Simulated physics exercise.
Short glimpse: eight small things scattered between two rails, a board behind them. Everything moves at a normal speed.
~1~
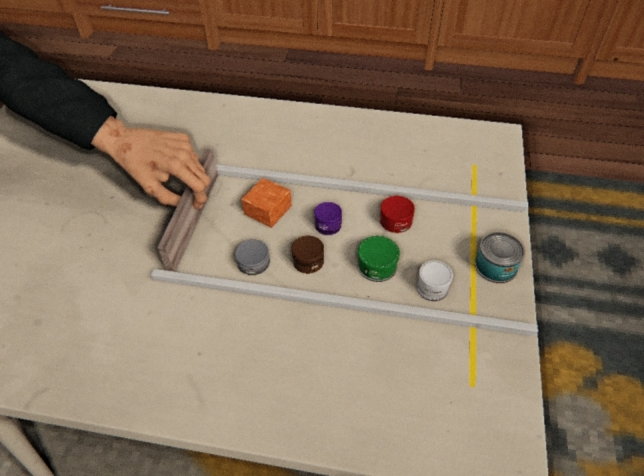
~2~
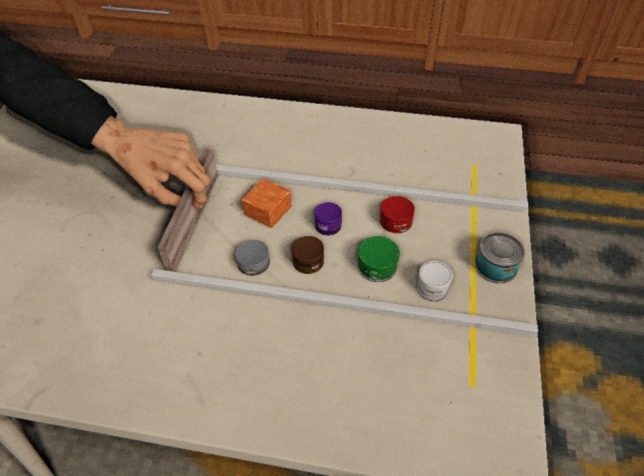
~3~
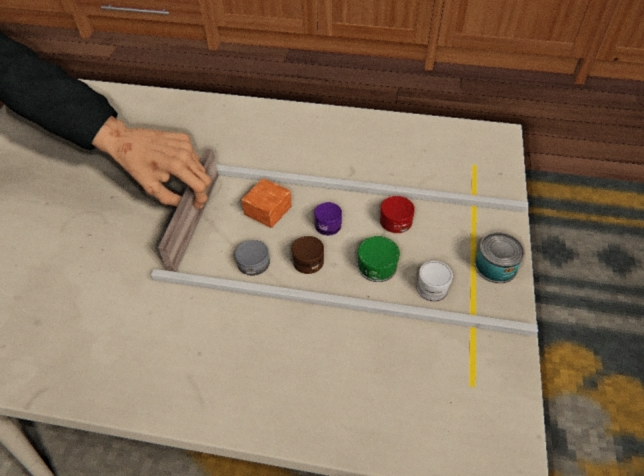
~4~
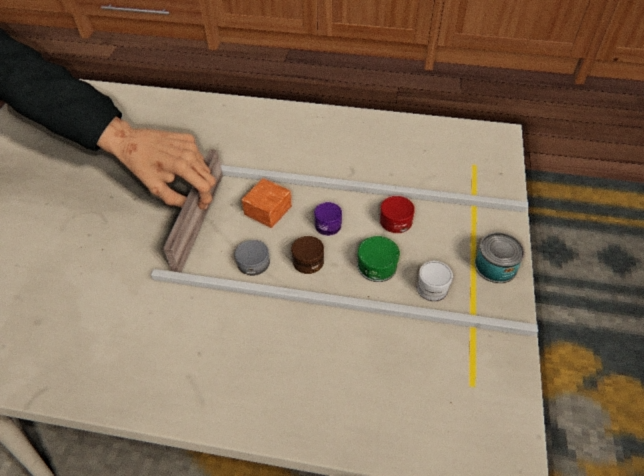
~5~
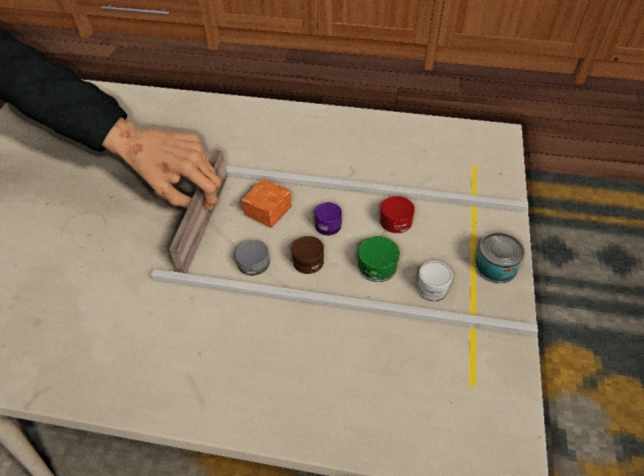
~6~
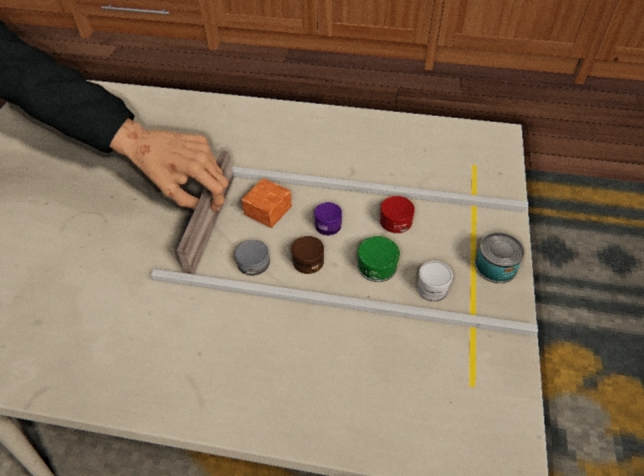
Hand sliding a wooden board slightly rightward between two rails on a table, toward small colourful tubs and an orange block sitting still.
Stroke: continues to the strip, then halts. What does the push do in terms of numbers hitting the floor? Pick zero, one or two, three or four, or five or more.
It sends one or two to the floor.
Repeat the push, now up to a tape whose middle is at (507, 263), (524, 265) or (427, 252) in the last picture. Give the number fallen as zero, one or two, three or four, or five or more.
Results per position - five or over / five or over / not one.
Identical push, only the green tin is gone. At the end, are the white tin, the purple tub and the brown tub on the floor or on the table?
Well, the white tin is still there, the purple tub is still there, and the brown tub is still there.
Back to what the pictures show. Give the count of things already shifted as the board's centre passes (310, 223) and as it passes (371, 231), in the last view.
At the first spot the count is 5, and at the second it is 7.
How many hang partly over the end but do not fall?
Looks like 4 of them.
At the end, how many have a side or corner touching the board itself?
I count 3 of them.
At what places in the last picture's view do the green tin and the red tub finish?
Result: One at about (530, 271), the other at about (529, 221).
A little later, none off yet; turquoise pot at rest near (499, 258); white tin at rest near (434, 281); red tub at rest near (397, 215).
When it is over, the number that fall off is one or two; down, turquoise pot.
